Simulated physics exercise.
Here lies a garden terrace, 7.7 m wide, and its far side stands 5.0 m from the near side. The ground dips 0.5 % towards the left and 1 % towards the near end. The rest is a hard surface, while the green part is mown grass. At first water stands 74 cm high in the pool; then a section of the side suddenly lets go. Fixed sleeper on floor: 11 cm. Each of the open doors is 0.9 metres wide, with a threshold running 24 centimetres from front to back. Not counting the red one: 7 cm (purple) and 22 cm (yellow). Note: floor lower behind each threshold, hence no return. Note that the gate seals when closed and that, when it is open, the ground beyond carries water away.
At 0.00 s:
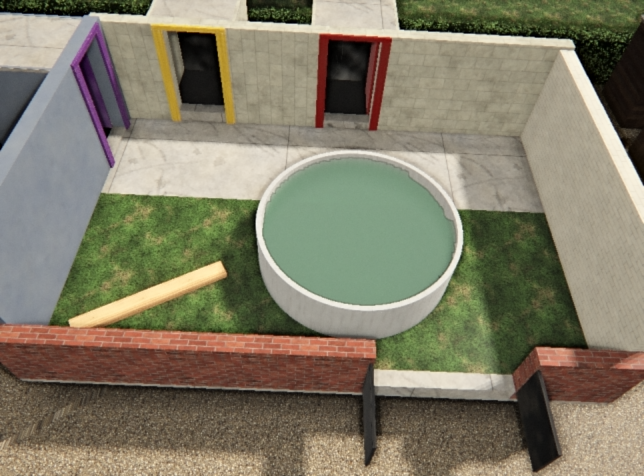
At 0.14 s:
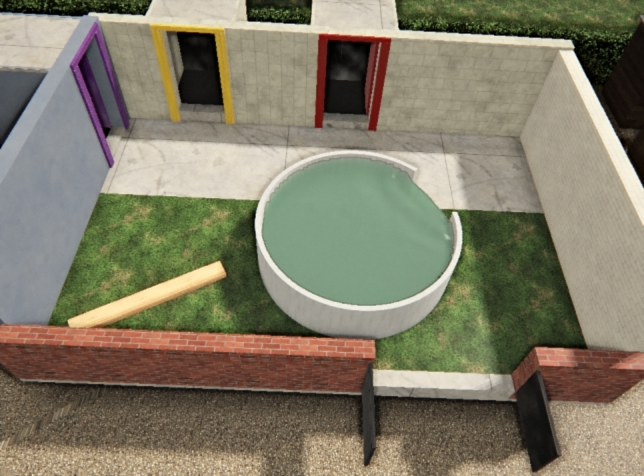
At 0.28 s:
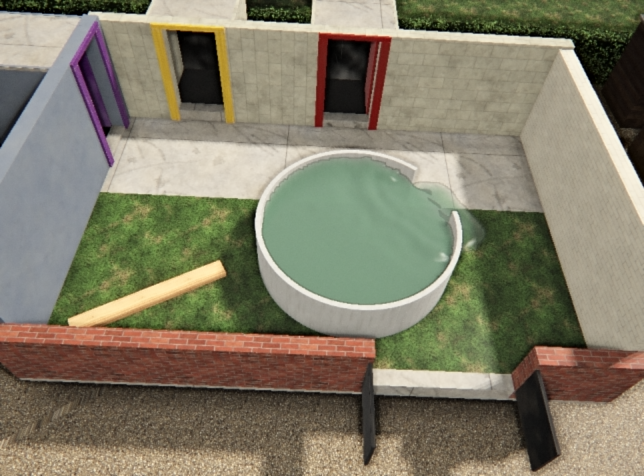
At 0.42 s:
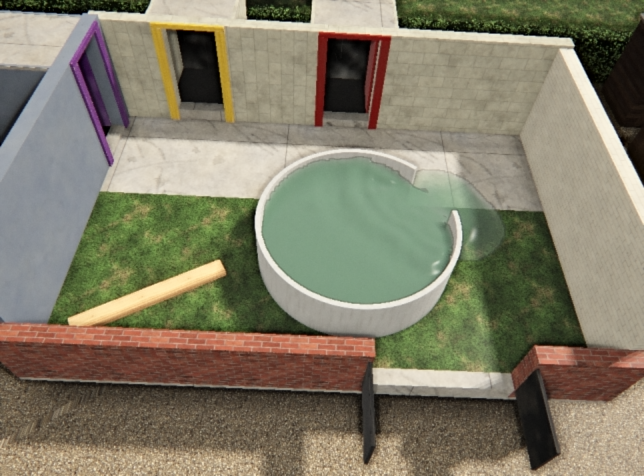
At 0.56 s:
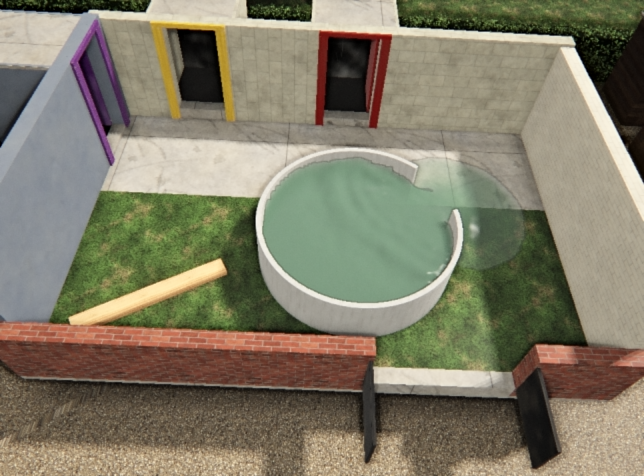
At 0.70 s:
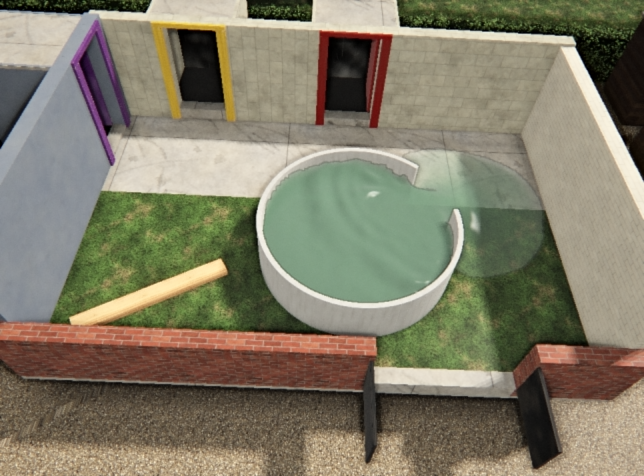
Water in a round pool stirred as a gap opened in the right side of its pale wall, then poured out through it and spread in a widening, rounded sheet across the grass and paving.
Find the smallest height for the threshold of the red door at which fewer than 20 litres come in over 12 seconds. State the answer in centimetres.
The smallest such height is near 5.5 cm.
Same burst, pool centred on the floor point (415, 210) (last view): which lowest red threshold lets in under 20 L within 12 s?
Near 12.5 cm.
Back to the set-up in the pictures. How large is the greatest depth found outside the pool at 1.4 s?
About 56 cm at most.
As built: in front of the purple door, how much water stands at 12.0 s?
About 10.0 cm.
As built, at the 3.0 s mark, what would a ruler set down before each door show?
In cm: Purple 0, red 8, yellow 0.
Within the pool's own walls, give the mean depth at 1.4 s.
The mean depth is roughly 59 cm.
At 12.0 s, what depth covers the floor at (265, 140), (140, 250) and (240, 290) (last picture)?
First spot about 4 cm, second about 12 cm, third about 8 cm.
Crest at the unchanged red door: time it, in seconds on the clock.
Some 4.5 s, more or less.
After 1.4 s water covers 25 % of the floor, deepest (56 cm) near (516, 138); it has not reached the red door.
After 3.0 s water covers 35 % of the floor, deepest (37 cm) near (520, 150); 8 cm at the red door, 0 litres in over its 16 cm threshold.
After 12.0 s water covers 95 % of the floor, deepest (16 cm) near (39, 352); 6 cm at the red door, 0 litres in over its 16 cm threshold.
At the red door as built, the water arrived by 2.2 s and peaked near 10 cm at 4.6 s.
With a threshold of 5 cm, 25 litres would have come in within the 12 s; with 6 cm, 14 litres. So under 20 litres takes about 5.5 cm.
